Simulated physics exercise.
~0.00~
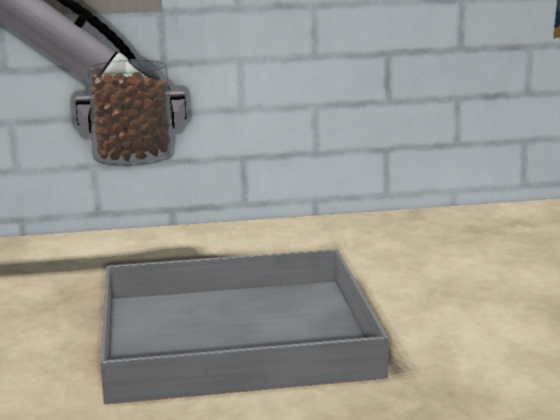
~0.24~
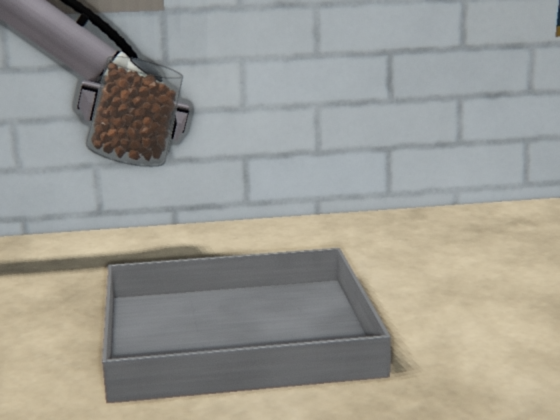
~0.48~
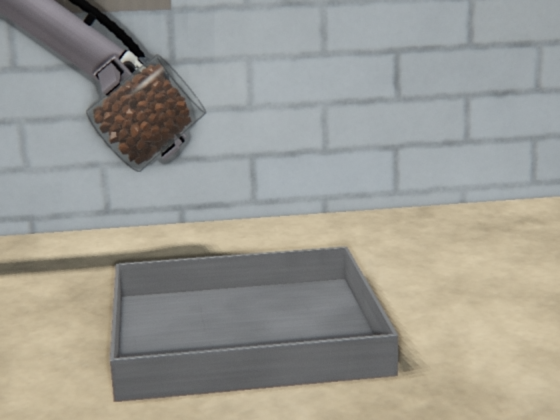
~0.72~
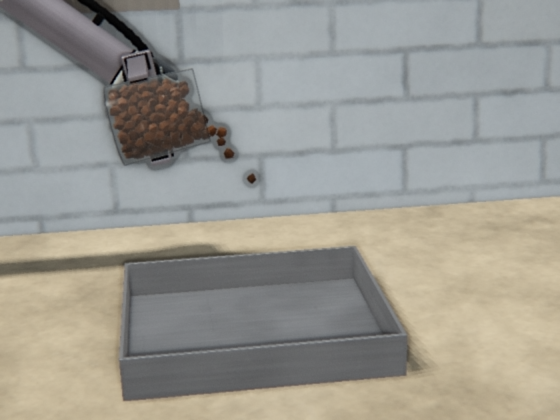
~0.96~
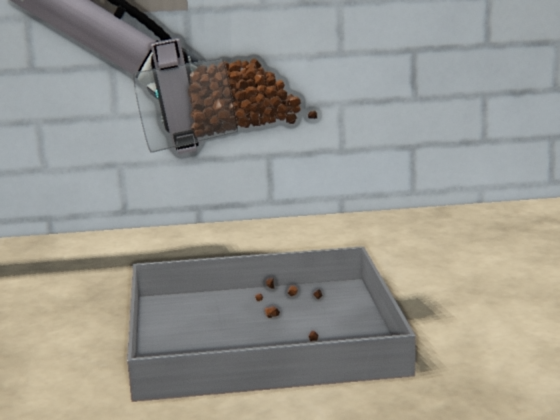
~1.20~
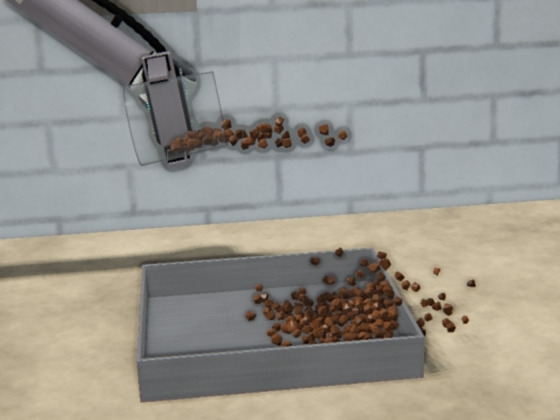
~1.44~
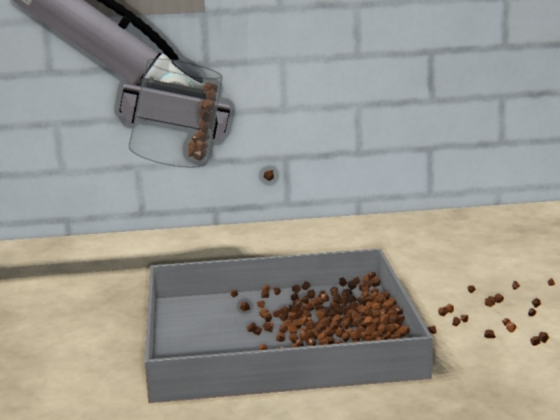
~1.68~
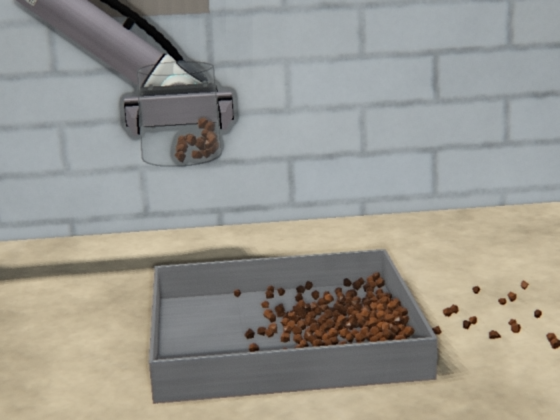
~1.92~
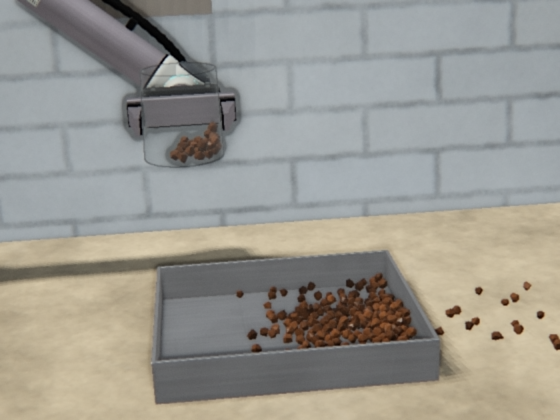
A robot arm tips a clear tumbler, pouring most brown pellets into a gray tray and spilling some.
